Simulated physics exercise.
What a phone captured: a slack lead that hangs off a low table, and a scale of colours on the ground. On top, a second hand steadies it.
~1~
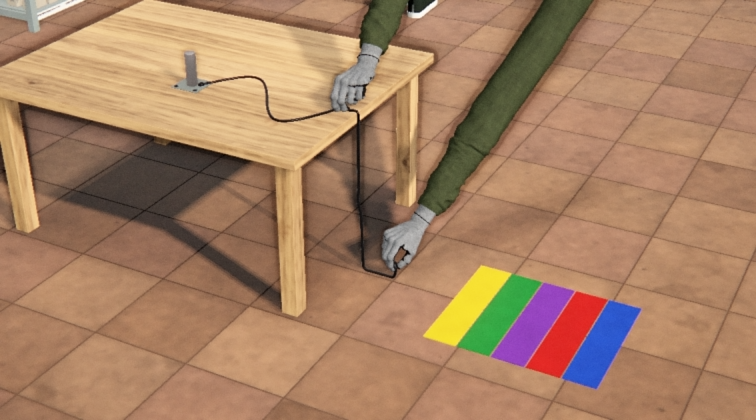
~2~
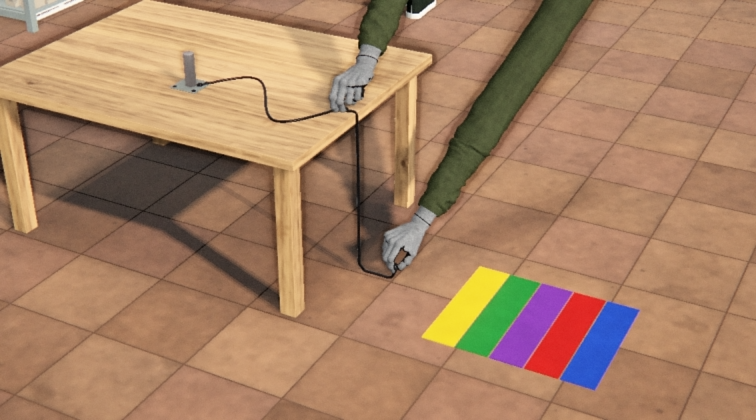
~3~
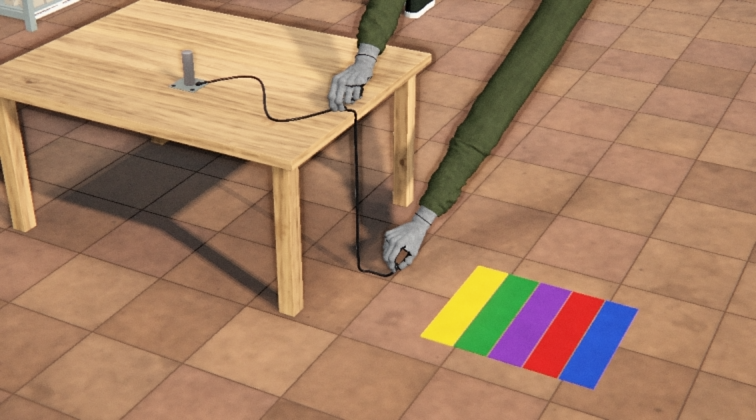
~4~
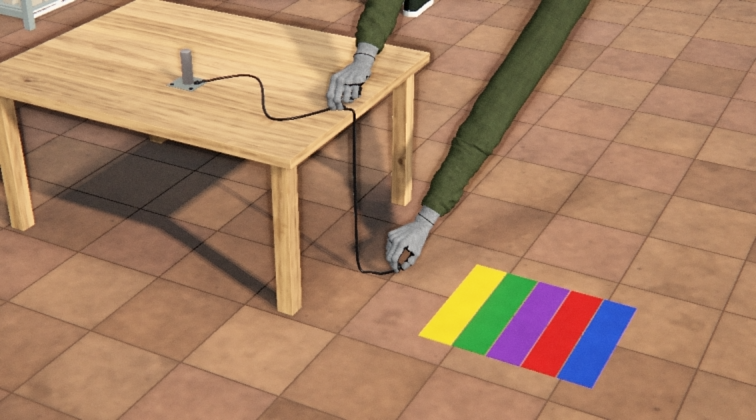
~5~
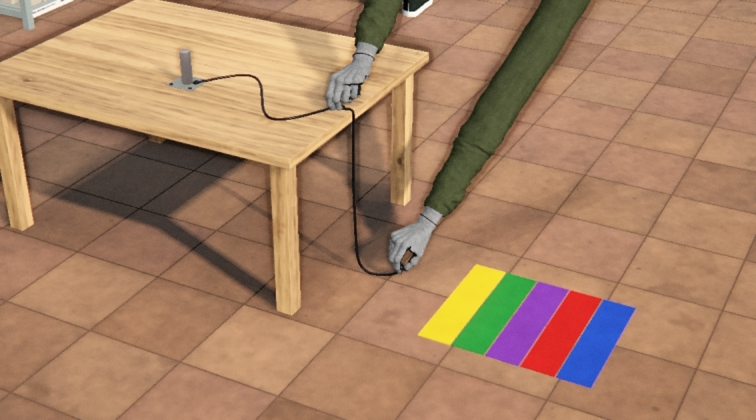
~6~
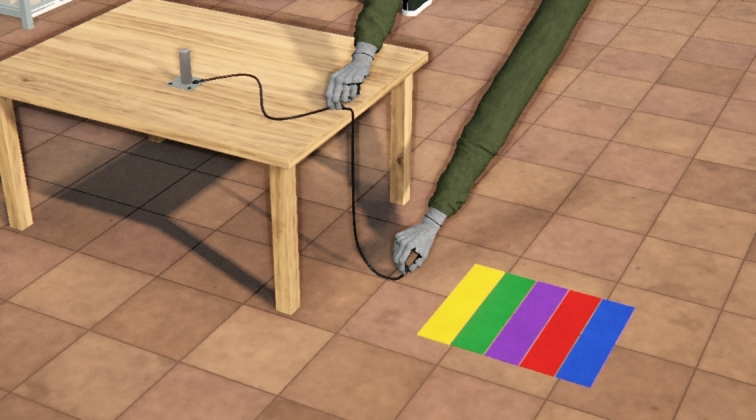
A gloved hand near the floor drew the end of a slack black cord slightly right, toward the coloured stripes, while another hand stayed almost still, holding the cord at the wooden table's edge.
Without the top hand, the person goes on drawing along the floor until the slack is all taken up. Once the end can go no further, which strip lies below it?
The blue strip lies below it.
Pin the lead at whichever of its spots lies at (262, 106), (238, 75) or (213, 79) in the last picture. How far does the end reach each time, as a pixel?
In order of the tries: About (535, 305), then (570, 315), then (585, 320).
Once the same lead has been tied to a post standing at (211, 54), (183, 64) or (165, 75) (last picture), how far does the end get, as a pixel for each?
Roughly (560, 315), (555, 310) and (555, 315), try by try.
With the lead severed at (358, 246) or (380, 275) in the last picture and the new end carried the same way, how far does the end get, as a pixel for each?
For the first cut it's about (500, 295), and for the second about (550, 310).
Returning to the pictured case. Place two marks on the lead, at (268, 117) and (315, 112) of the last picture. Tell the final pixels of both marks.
Point one: (340, 115); point two: (380, 146).
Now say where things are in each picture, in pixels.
End (396, 267); yellow (450, 327); green (483, 337); purple (517, 347); red (552, 357); blue (588, 368), in the first picture.
End (396, 269); lead through (229, 80) (265, 96) (289, 121) (356, 118) (358, 187) (359, 252), in the second picture.
End (397, 269), in the third picture.
End (400, 269); lead through (227, 77) (263, 94) (287, 119) (354, 116) (355, 185) (357, 250), in the fourth picture.
End (403, 269), in the fifth picture.
End (407, 271); lead through (225, 77) (261, 93) (285, 119) (352, 115) (353, 184) (359, 250), in the sixth picture.
A little later, end near (539, 308); over purple.
Next, end near (574, 318); over red.
When it is tight, end near (596, 324); over blue. It gets as far as the blue strip.
